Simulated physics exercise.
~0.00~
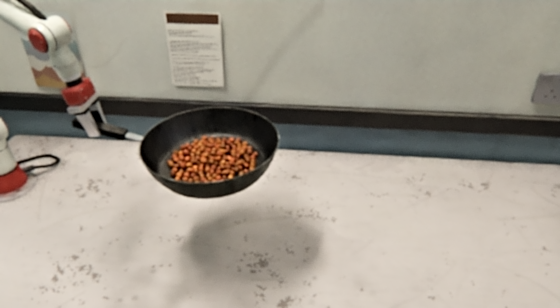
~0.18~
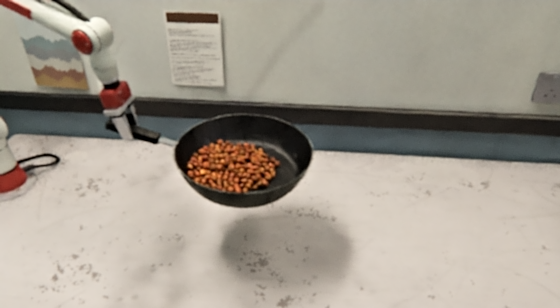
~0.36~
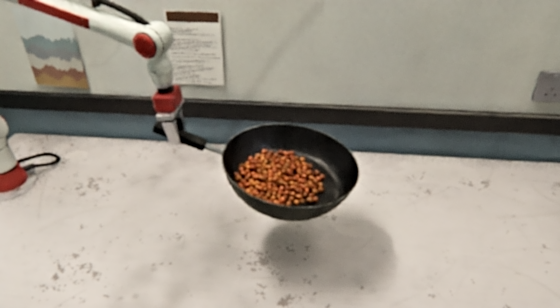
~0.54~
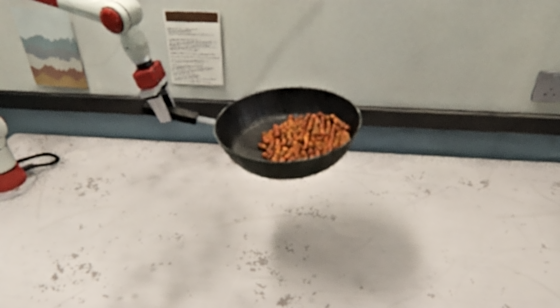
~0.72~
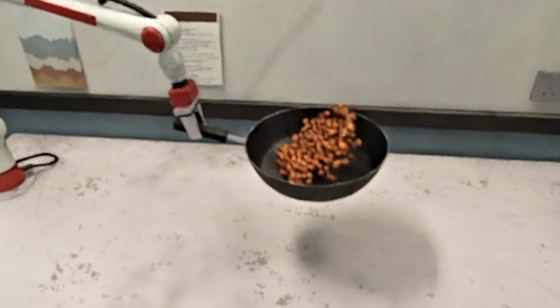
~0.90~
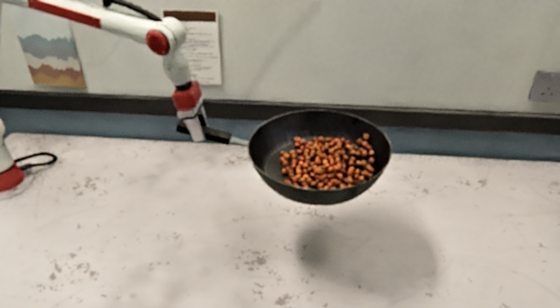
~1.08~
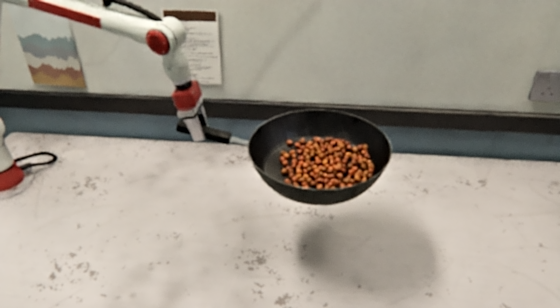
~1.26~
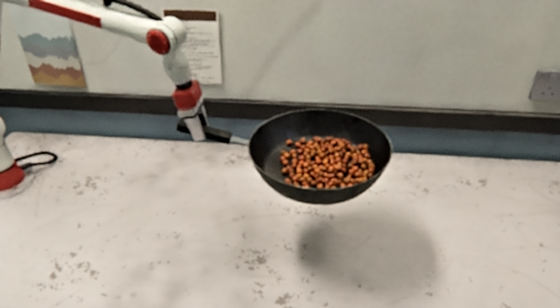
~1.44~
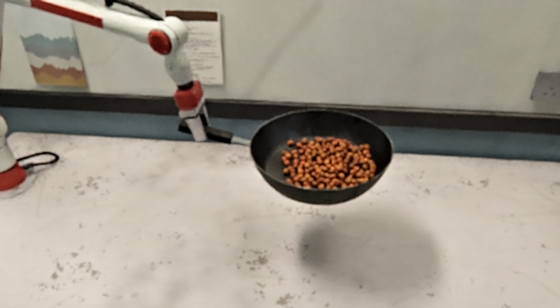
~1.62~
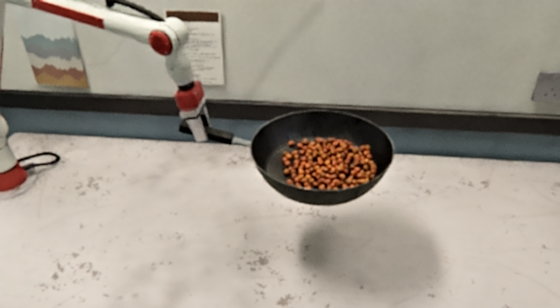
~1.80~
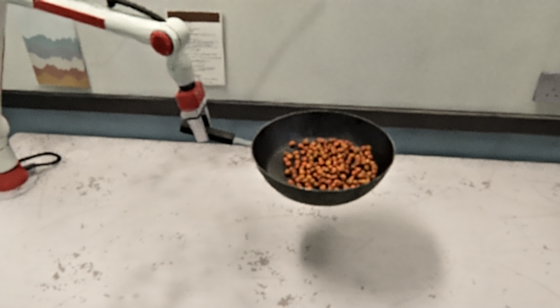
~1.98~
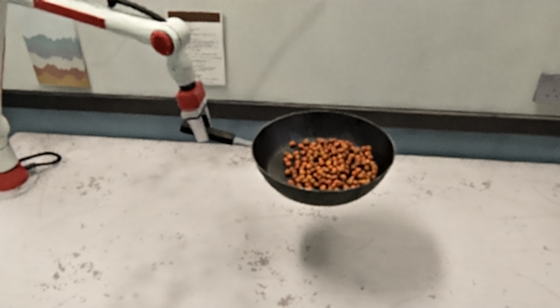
A pale, speckled worktop runs along a light wall with a dark ledge, seen from slightly above by a gently swaying camera. At the left, a white and red robot arm holds a black frying pan heaped with reddish-brown nuts above the surface, with papers on the wall behind. The arm carries the pan rightward, and it dips and leans a little. It then swings upward as the nuts slide to the right side. As the pan drops slightly, the nuts leap up near the far rim, then fall back and settle inside. The pan finally hangs still, with no nuts visible on the worktop.
